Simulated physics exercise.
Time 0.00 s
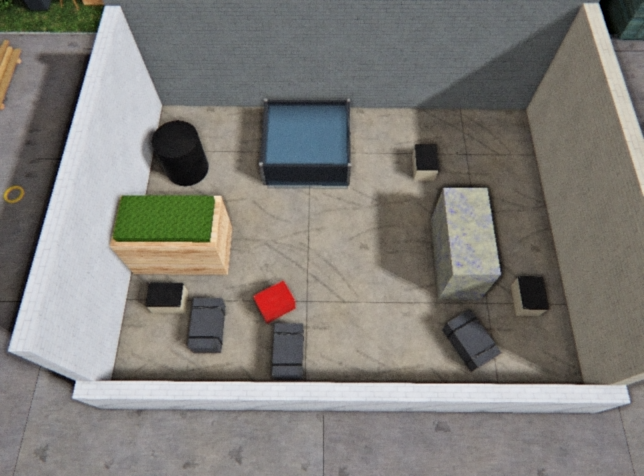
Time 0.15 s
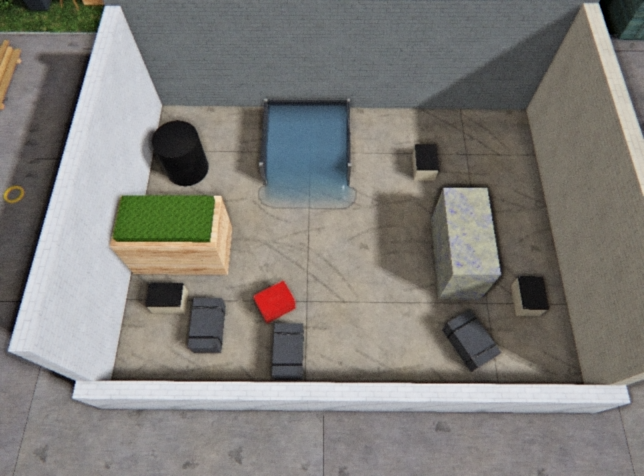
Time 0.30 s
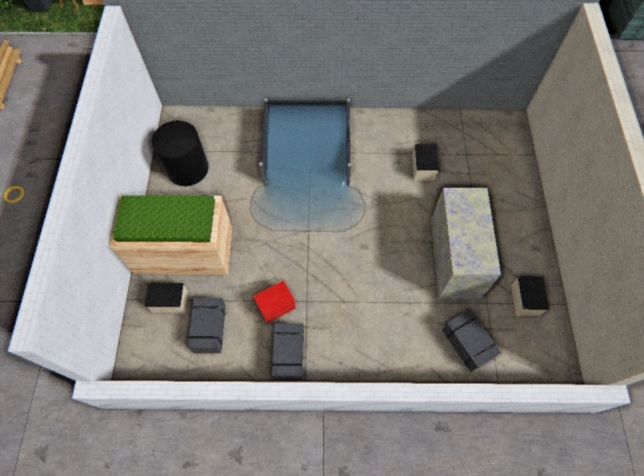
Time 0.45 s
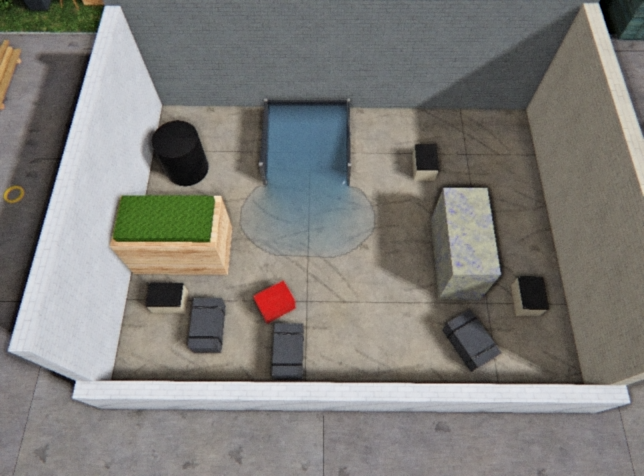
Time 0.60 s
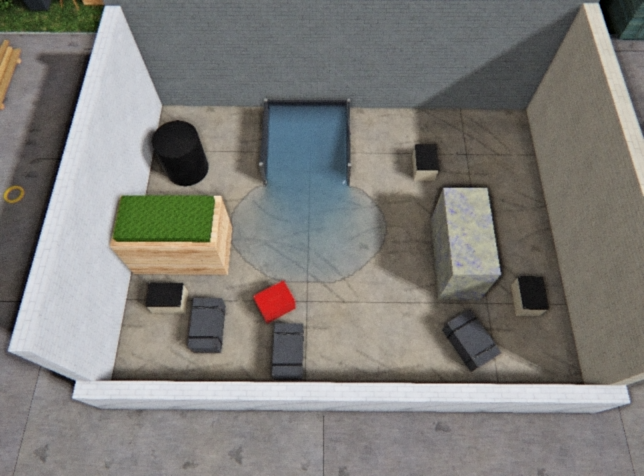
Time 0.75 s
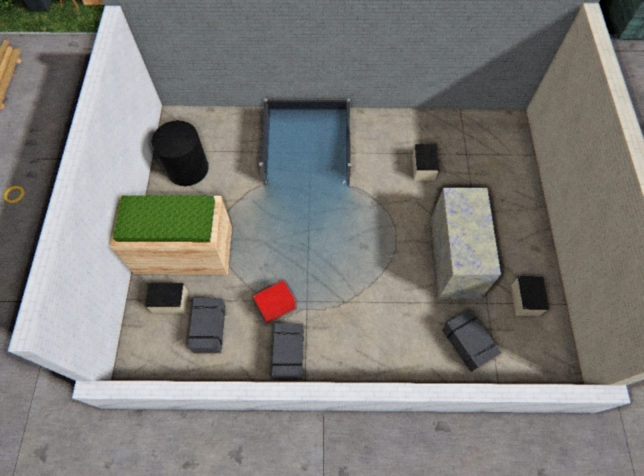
Water spilling from the open front of a blue tank, spreading in a widening round pool across a walled yard, boxes staying still.
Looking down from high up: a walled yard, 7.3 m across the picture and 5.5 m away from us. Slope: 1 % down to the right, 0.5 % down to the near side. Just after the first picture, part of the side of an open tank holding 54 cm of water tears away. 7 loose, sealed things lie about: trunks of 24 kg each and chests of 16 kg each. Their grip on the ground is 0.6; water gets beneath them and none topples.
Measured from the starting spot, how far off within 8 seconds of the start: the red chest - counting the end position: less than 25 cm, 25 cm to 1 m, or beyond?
Washed away.
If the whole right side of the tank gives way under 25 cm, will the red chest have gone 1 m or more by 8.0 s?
Outcome for the red chest: It remains nearly still.
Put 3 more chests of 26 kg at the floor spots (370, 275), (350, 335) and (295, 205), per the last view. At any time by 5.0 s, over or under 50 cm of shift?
In sequence: Goes beyond; goes beyond; goes beyond.
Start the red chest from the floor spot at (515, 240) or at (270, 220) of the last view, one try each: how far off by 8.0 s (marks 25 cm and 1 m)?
In that order: It hardly budges; it goes a long way.
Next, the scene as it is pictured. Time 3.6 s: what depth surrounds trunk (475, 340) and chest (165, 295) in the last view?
Some 5 cm at the first, some 3 cm at the second.
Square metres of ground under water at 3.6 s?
Flooded: Near 22 m2.
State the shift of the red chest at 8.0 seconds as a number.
Close to 150 cm by then.
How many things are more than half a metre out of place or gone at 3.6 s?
Result: 4.
After 1.6 s the red chest is near (262, 323), 0.4 m from its start, aground; 0 afloat.
After 3.6 s the red chest is near (204, 344), 1.3 m from its start, afloat; 2 afloat.
After 5.6 s the red chest is near (183, 351), 1.6 m from its start, afloat; 4 afloat.
After 8.0 s the red chest is near (188, 352), 1.5 m from its start, aground; 1 afloat.
